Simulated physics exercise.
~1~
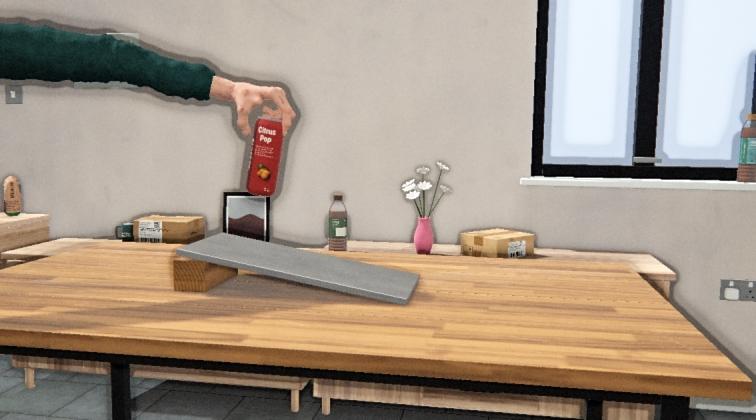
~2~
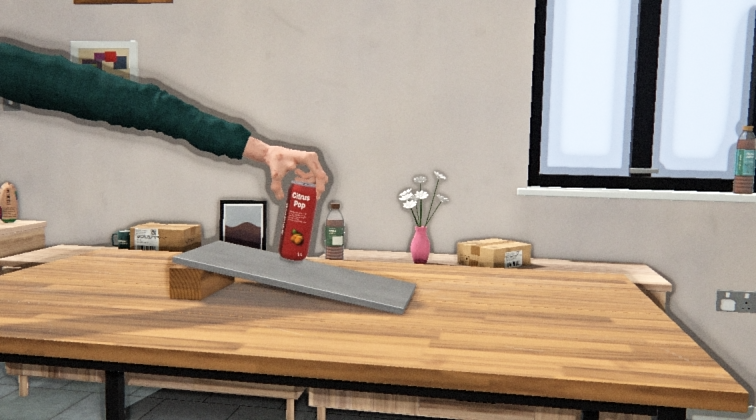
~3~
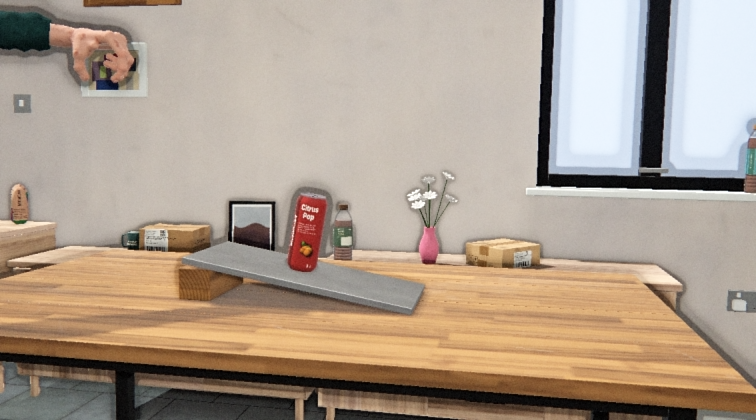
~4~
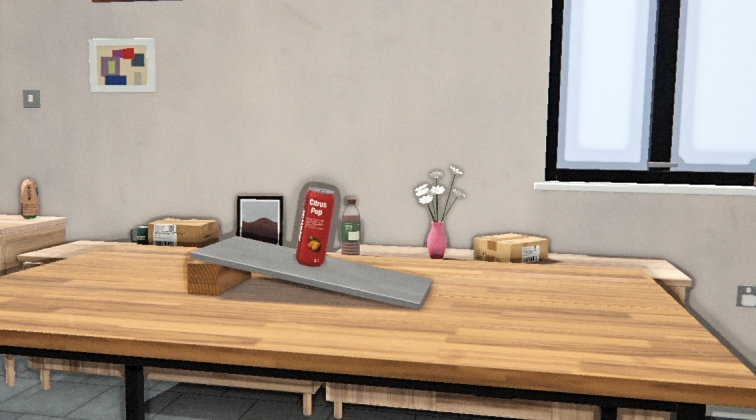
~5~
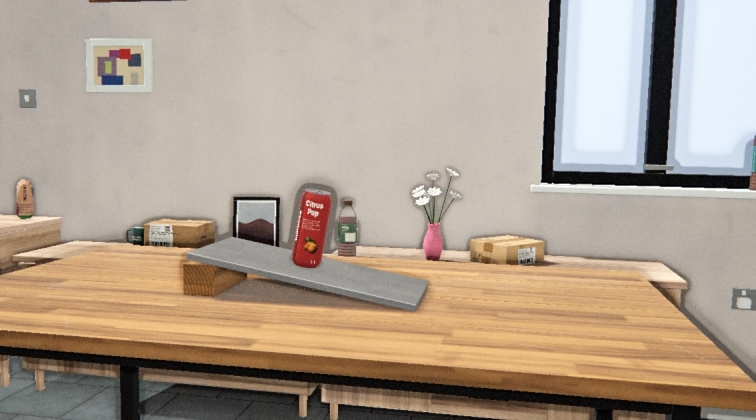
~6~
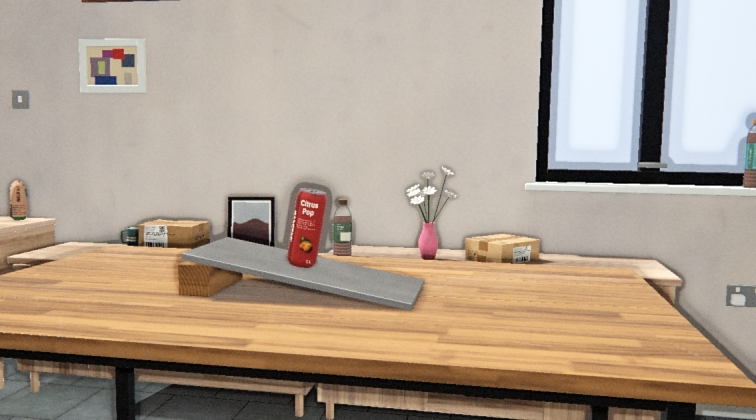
A red can labelled Citrus Pop hangs from the fingers of a hand in a dark green sleeve, above a grey board propped on a wooden block on a table. The hand lowers the can to the right and down until it stands on the sloping board, leaning slightly. The fingers let go, and the arm draws back to the left and out of view. The view sways a little, with a pink vase of white flowers and cardboard boxes behind. The can stays where it was placed, still tilted and at rest on the unmoving board.
